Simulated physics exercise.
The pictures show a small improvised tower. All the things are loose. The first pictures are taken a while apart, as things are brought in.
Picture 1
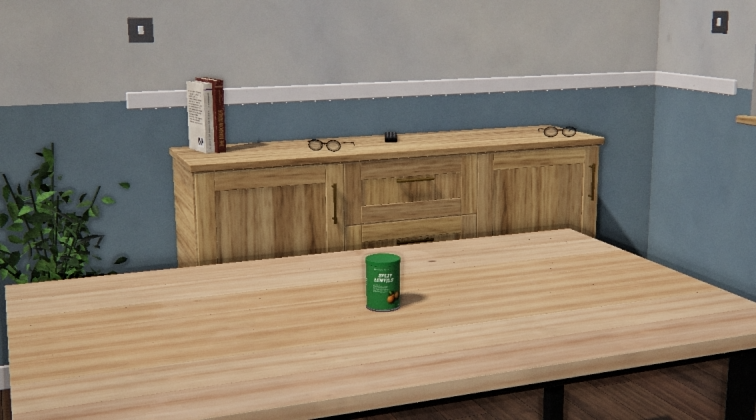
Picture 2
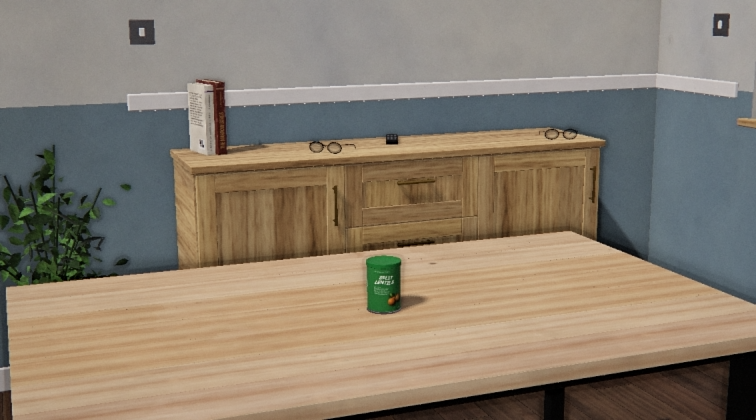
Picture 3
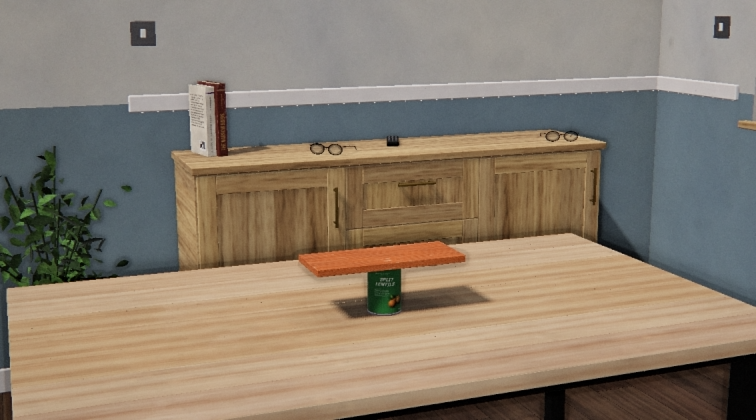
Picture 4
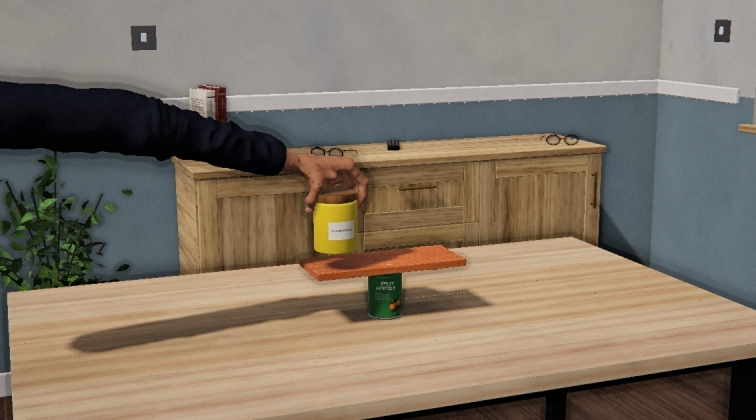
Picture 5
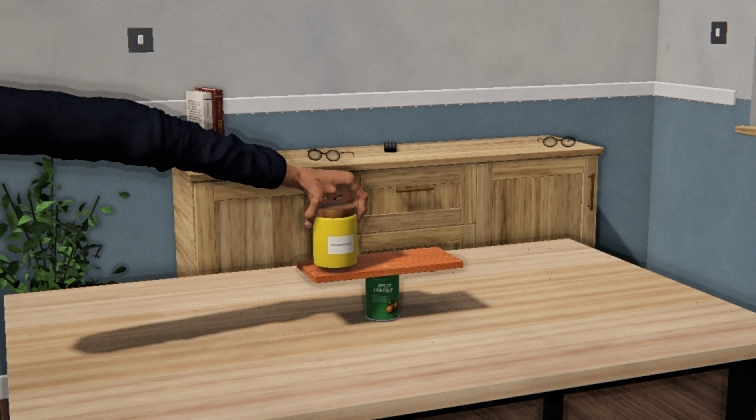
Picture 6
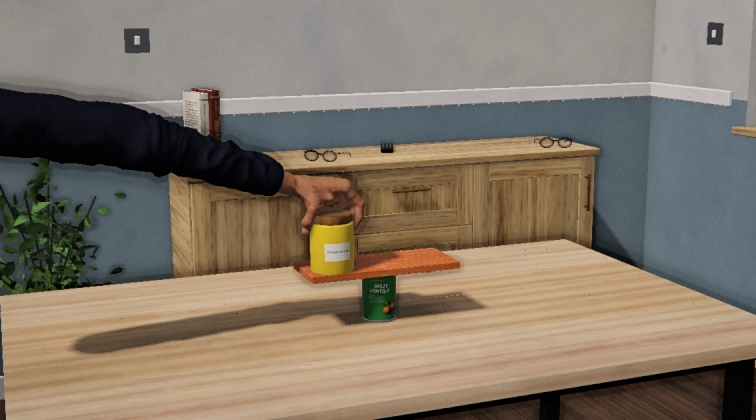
The video shows a green tin on a wooden table, then an orange board resting across its top. A hand reaches in from the left with a yellow jar and lowers it onto the board's left side, keeping hold of it.
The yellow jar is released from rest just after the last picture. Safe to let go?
Outcome: The stack loses its balance.
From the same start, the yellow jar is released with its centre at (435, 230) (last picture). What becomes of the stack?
Then it gives way.
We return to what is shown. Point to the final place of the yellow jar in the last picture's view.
At about (280, 314).
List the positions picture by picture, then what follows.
In the first picture, the last thing is not in view yet; green tin (383, 282).
In the second picture, the last thing is not in view yet; green tin (384, 285).
In the third picture, the last thing is not in view yet; green tin (384, 286).
The fourth picture shows still above its spot; yellow jar (335, 220); green tin (385, 290).
The fifth picture shows still above its spot; yellow jar (335, 234); green tin (382, 292).
The sixth picture shows in place under the hand; yellow jar (332, 241); green tin (379, 293).
Then, 0.30 s past the last view, yellow jar now fallen; orange board rocked 40° from its first pose.
Then, 0.40 s past the last view, orange board rocked 57° from its first pose.
Then, 0.60 s past the last view, orange board rocked 39° from its first pose.
Finally, fallen, yellow jar; down or leaning hard in the stack, orange board; green tin still in place. Final places as the last picture's camera would see them, yellow jar near (280, 314). The stack comes apart.
